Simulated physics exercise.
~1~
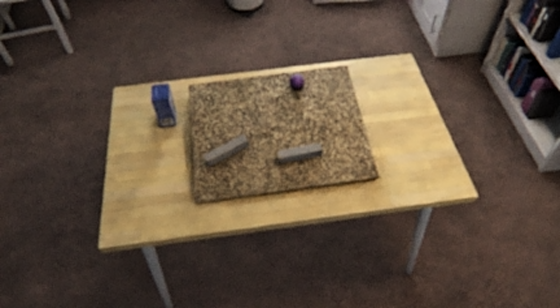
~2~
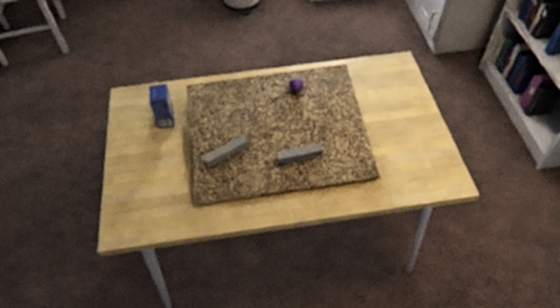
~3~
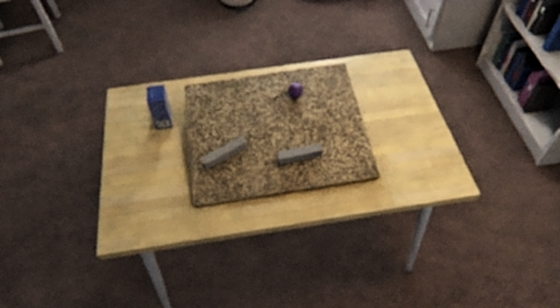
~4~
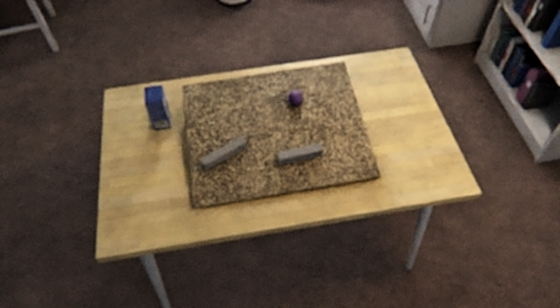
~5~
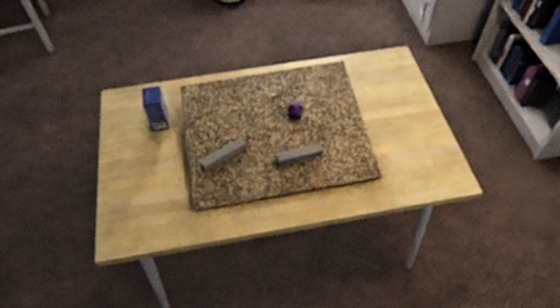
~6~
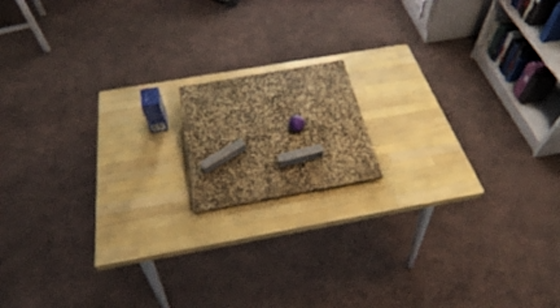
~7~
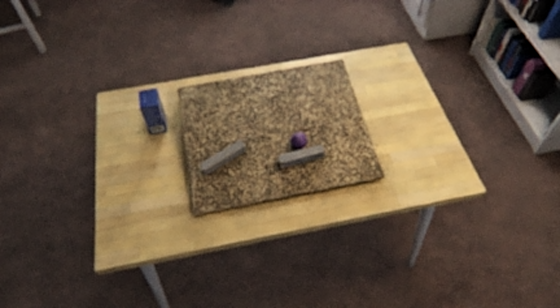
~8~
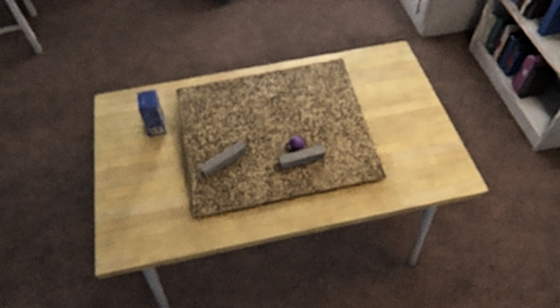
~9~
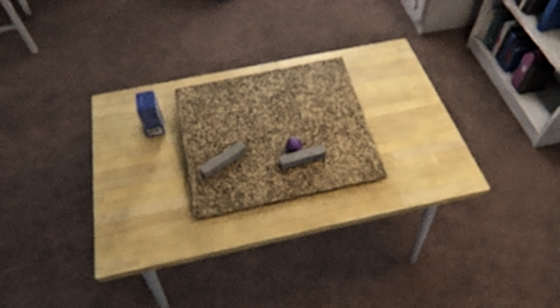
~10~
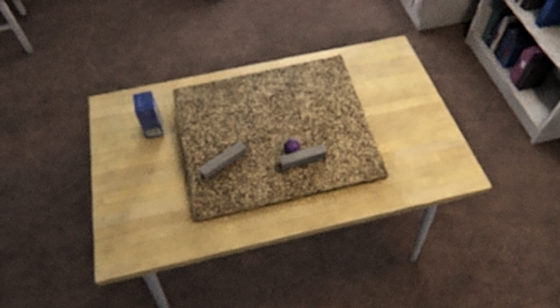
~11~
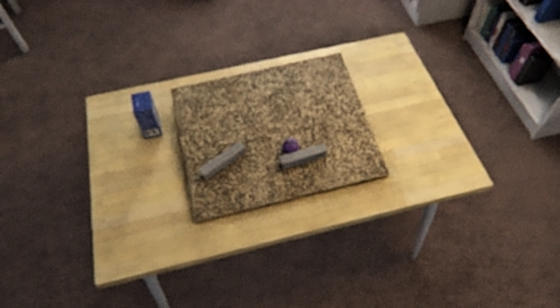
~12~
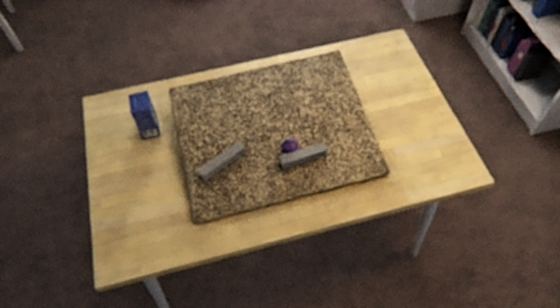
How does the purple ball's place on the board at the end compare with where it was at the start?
It starts near the far edge of the board and ends much nearer the viewer, resting behind the right-hand grey bar.
Tabletop with a speckled board, a purple ball rolling down toward the near side and coming to rest against the right-hand grey bar.
